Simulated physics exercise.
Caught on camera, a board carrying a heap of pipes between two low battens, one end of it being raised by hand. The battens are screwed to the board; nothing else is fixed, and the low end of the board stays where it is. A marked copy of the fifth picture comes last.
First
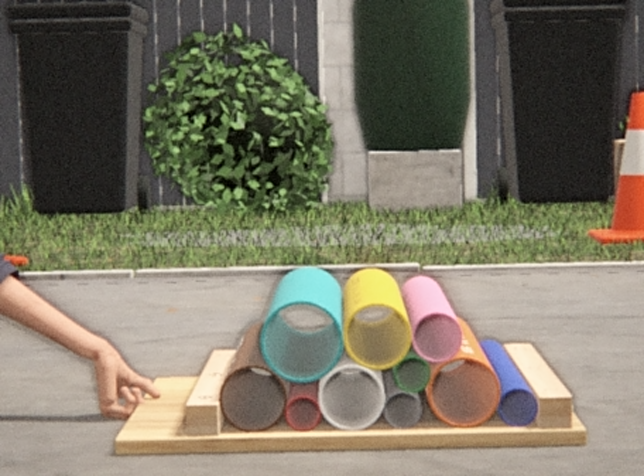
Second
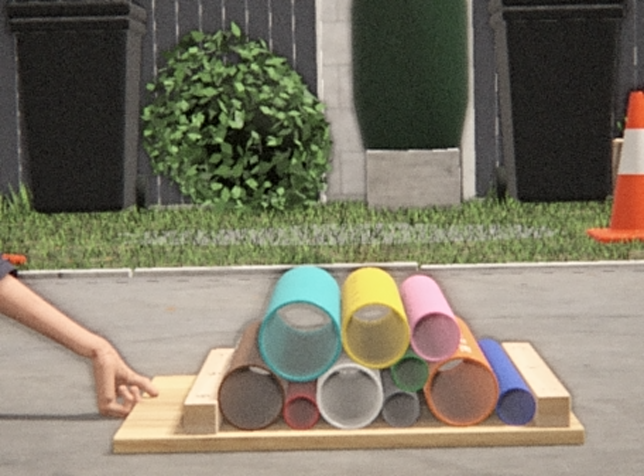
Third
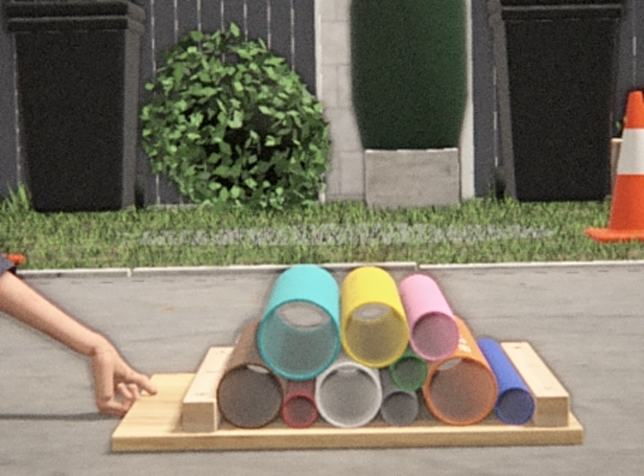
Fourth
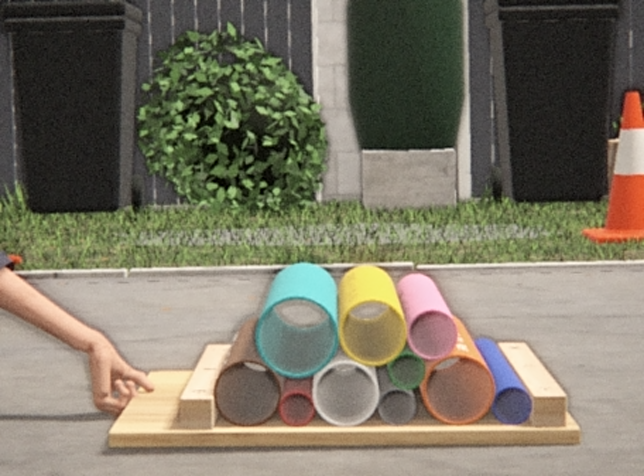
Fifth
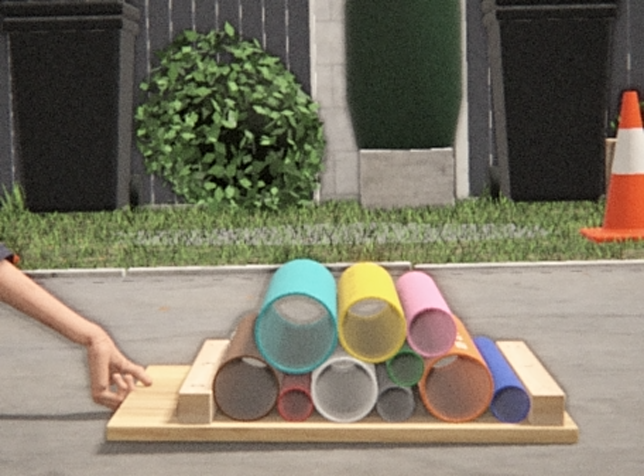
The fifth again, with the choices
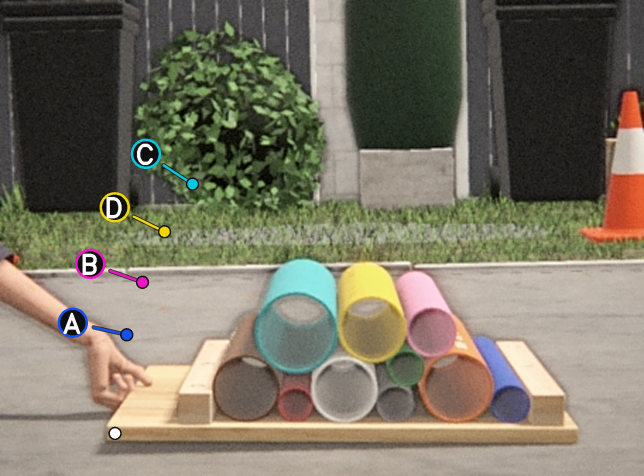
The footage shows a hand at the left end of a wooden board holding a stack of colourful pipes between two battens, while the view shifts very slightly and the pipes show no clear movement relative to the board.
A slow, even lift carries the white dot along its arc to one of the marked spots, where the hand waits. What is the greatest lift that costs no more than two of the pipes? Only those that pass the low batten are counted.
It can be raised to C.
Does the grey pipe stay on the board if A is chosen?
Yes, with A.
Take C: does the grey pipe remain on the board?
Yes, with C.
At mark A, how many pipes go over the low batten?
With A, none.
On the marked copy, A at (127, 335); B at (142, 282); C at (192, 184); D at (165, 232); the white dot at (115, 434).
Taking C. A third of the way, board at 19°.
Two thirds of the way, board at 34°.
When it is over, board at 34°, two over the low batten (yellow, pink).
As for the rest, A none over the low batten; B none over the low batten; D two over the low batten (yellow, pink).
